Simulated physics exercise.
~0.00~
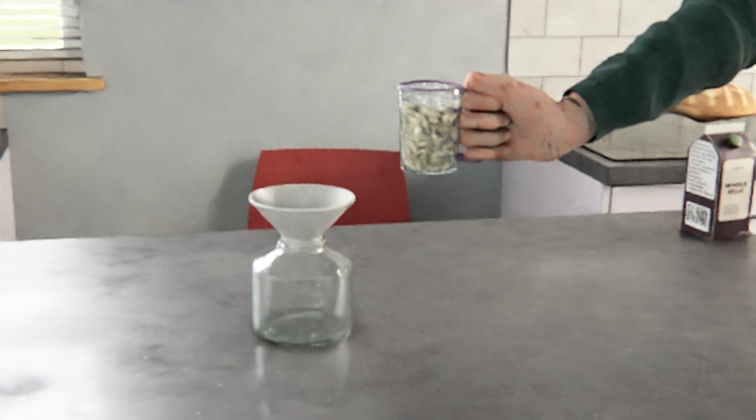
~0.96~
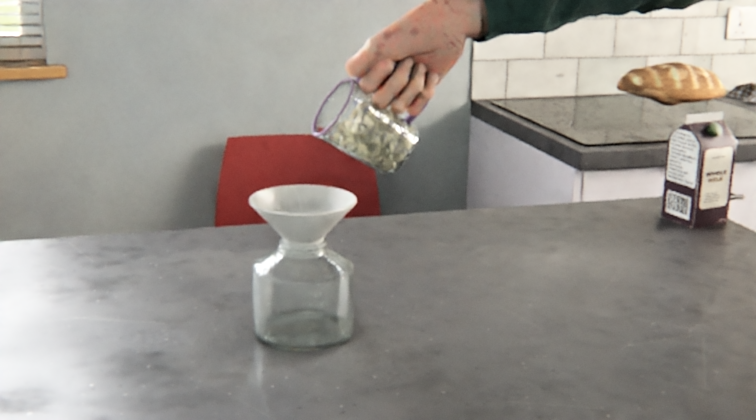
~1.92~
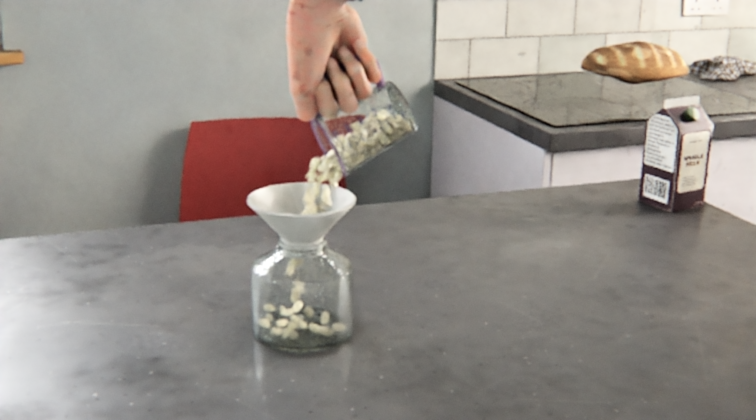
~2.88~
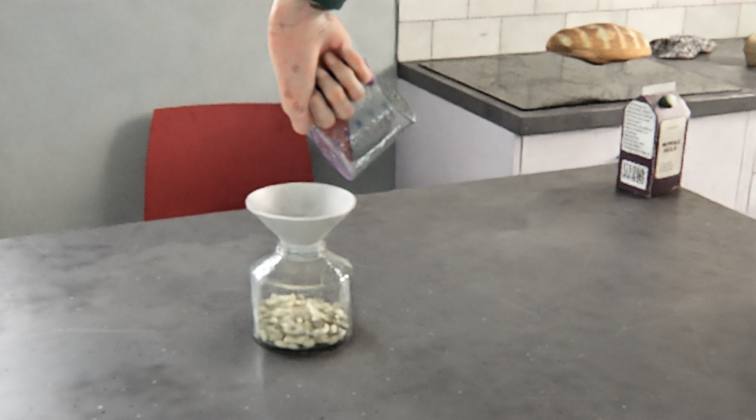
A hand carried a clear cup of pale beans over to a glass jar with a white funnel in its neck, then tipped it steadily until the beans poured through, leaving the cup empty and the beans piled in the jar.
